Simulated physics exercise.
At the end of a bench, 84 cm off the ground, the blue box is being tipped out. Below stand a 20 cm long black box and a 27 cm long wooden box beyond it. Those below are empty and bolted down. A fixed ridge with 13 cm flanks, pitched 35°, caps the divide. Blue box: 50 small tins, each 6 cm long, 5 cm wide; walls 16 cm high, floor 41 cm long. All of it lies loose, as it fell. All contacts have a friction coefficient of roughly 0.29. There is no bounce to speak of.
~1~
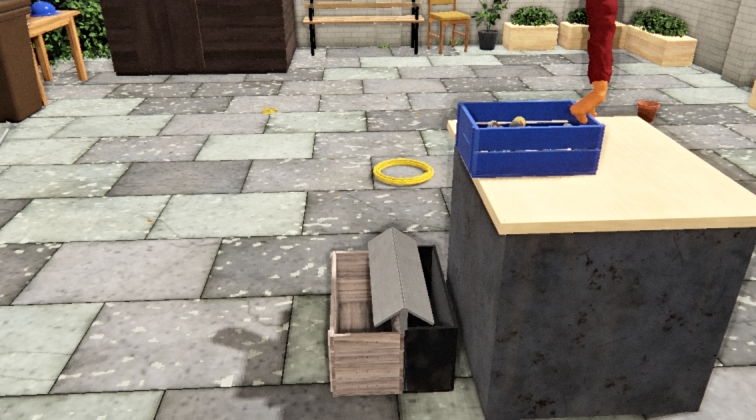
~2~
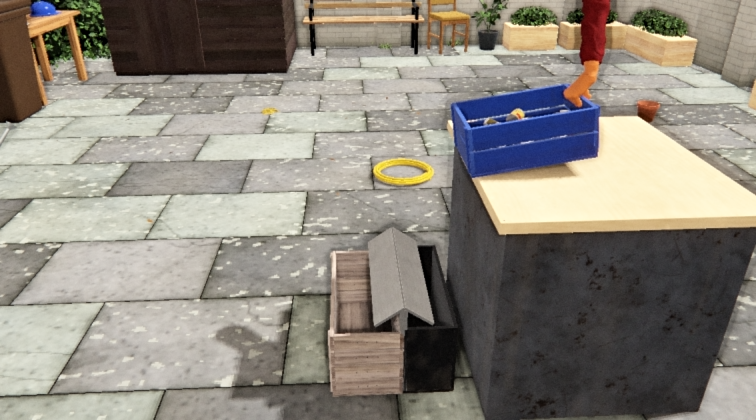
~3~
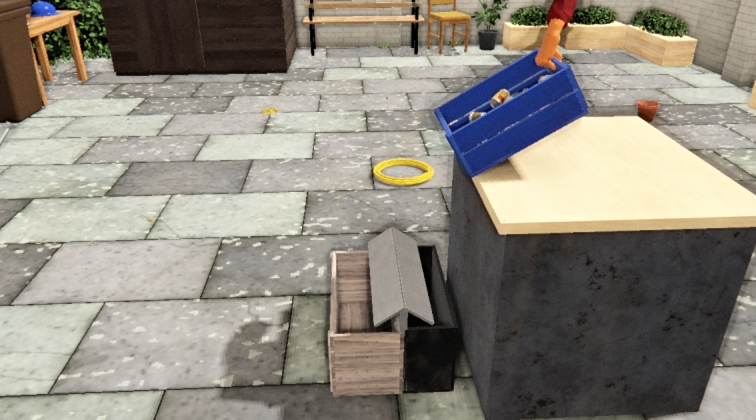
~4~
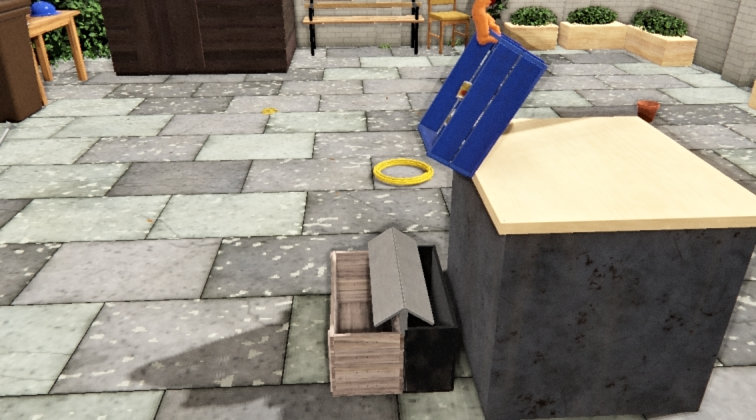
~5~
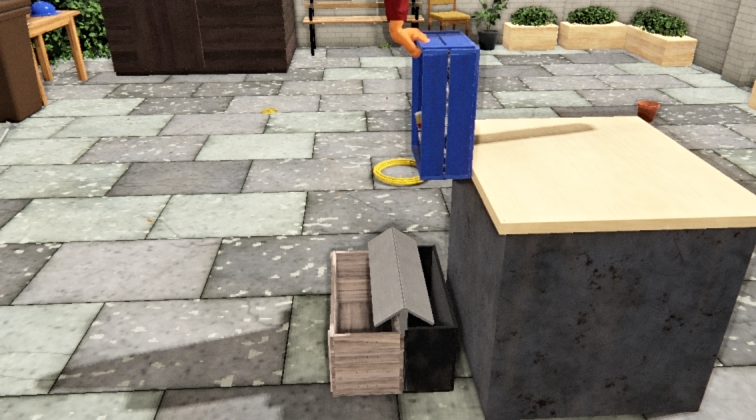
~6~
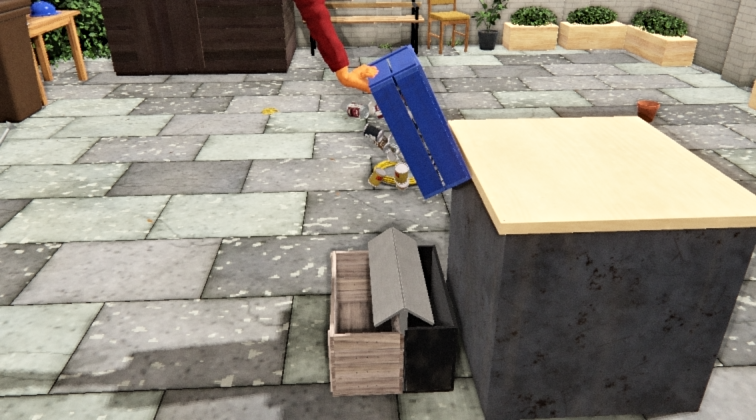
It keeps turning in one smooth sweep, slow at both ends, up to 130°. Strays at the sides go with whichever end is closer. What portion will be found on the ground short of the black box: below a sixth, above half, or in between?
In the end less than a sixth of them are on the ground short of the black box.
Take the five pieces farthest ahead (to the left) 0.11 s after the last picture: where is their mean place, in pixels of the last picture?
Around (322, 177).
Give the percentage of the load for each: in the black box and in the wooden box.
Roughly 0 and 60 per cent.
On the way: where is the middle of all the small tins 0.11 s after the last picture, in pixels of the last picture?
At about (379, 176).
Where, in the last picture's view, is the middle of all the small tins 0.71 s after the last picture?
Near (345, 343).
Then, 0.11 s after the last picture, tilt 128°; 13 still in the blue box and 37 in the air.
Then, 0.26 s after the last picture, tilt 130°; 1 still in the blue box, 7 in the wooden box, 1 on the ground beyond the wooden box and 41 in the air.
Then, 0.45 s after the last picture, tilt 130°; 24 in the wooden box, 20 on the ground beyond the wooden box and 6 in the air.
Outcome (0.71 s after the last picture), 29 in the wooden box and 21 on the ground beyond the wooden box. Asked share, 0 of 50, 0 per cent.
